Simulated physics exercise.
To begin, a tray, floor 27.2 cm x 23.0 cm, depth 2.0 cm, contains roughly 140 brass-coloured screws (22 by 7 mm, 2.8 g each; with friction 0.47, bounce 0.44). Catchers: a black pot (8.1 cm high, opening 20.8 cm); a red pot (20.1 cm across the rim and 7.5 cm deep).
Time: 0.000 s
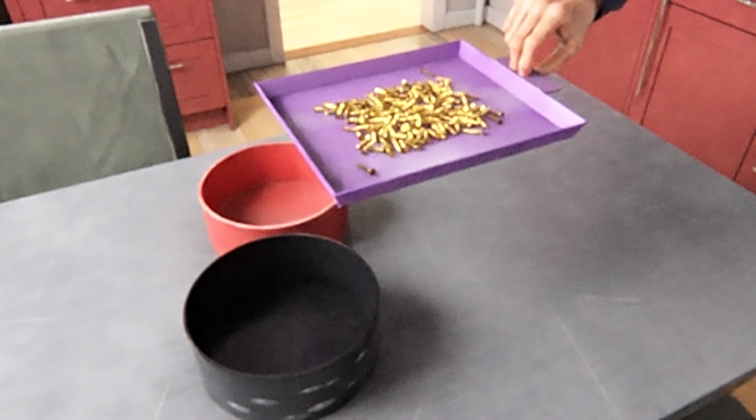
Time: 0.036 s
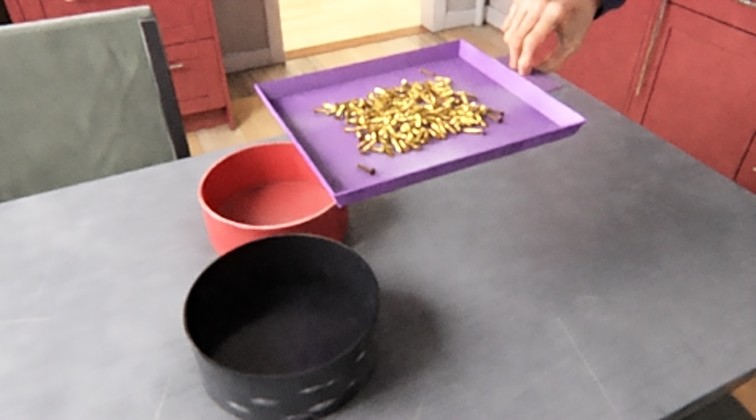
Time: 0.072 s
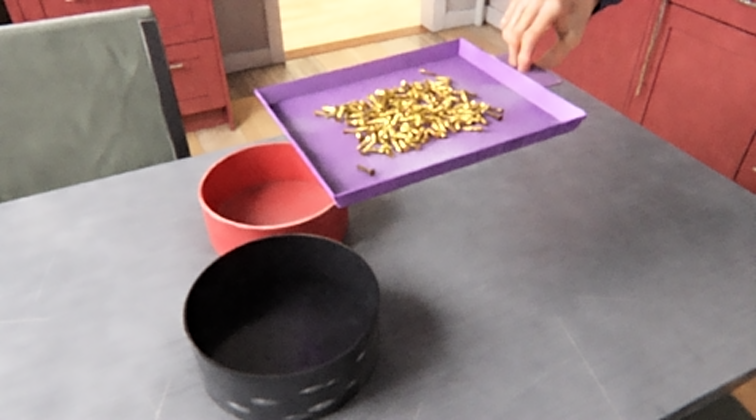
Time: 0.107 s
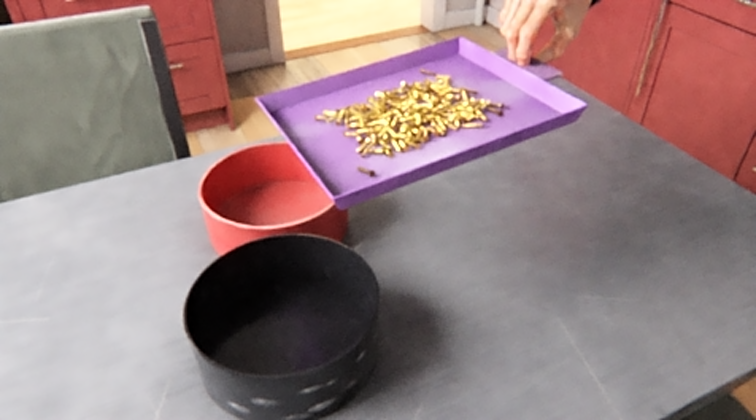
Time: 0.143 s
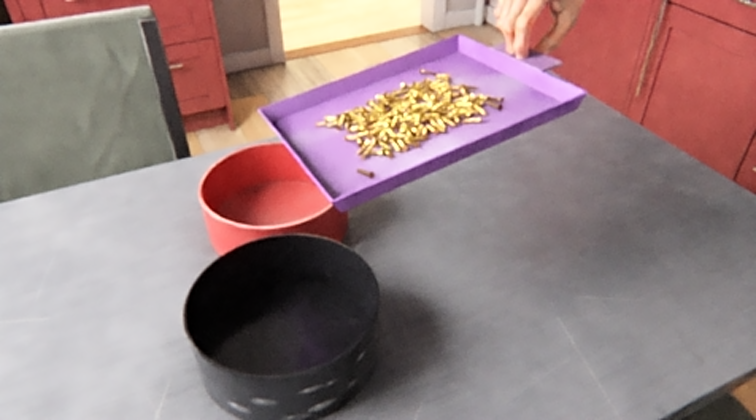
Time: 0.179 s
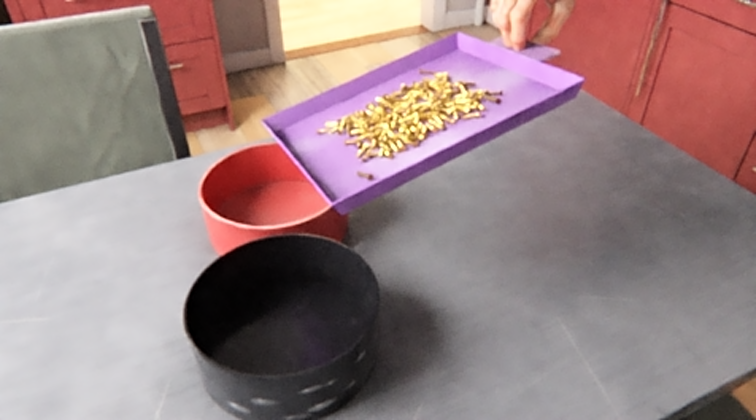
A hand held a purple tray with a pile of small brass-coloured pieces above a red pot and a black pot, then slowly tilted it toward the left while the pile barely moved.
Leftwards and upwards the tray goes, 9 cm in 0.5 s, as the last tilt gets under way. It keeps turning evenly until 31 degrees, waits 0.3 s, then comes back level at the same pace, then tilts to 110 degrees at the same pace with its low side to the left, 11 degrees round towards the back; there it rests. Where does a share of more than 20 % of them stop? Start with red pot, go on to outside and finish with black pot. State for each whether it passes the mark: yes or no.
Result: Red pot yes; outside yes; black pot no.
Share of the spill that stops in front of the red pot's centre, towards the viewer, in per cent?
About 100 percent.
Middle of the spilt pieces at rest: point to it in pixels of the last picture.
The spilt pieces are centred close to (340, 263) in the last picture.
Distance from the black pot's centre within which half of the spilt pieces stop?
About 14 centimetres.
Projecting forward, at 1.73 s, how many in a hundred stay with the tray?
Load remaining on tray: Approx. 60 %.
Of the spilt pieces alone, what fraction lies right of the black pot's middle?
Share of spill: Approx. 100 %.
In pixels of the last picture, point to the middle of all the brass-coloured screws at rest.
Roughly (321, 251).
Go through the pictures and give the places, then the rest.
Tray at (471, 157); tilt 0 degrees; leading edge at (289, 131); middle of the load at (411, 113); black pot at (283, 297); red pot at (274, 181), in the first frame.
Tray at (471, 156); tilt 1 degrees; leading edge at (289, 132); middle of the load at (411, 113), in the second frame.
Tray at (470, 153); tilt 3 degrees; leading edge at (289, 136); middle of the load at (410, 112), in the third frame.
Tray at (469, 150); tilt 6 degrees; low side back left; leading edge at (289, 141); middle of the load at (410, 112), in the fourth frame.
Tray at (467, 145); tilt 11 degrees; low side back left; leading edge at (289, 148); middle of the load at (410, 113), in the fifth frame.
Tray at (465, 139); tilt 15 degrees; low side back left; leading edge at (291, 156); middle of the load at (409, 113); black pot at (283, 297); red pot at (274, 181). It turns about 125 degrees a second, in the sixth frame.
Then, at 0.78 s, tilt 24 degrees; tray 100 %; middle of all pieces on or above the table near (321, 138).
Then, at 1.27 s, tilt 23 degrees; tray 100 %; middle of all pieces on or above the table near (290, 126).
After 1.73 s, tilt 81 degrees; red pot 25 %, tray 60 %, in the air 15 %; middle of all pieces on or above the table near (306, 194).
After 2.17 s, tilt 110 degrees; outside 45 %, black pot 5 %, red pot 50 %; middle of all pieces on or above the table near (321, 252).
By 3.0 s all is still; outside 45 %, black pot 5 %, red pot 50 %, tray 0 %.
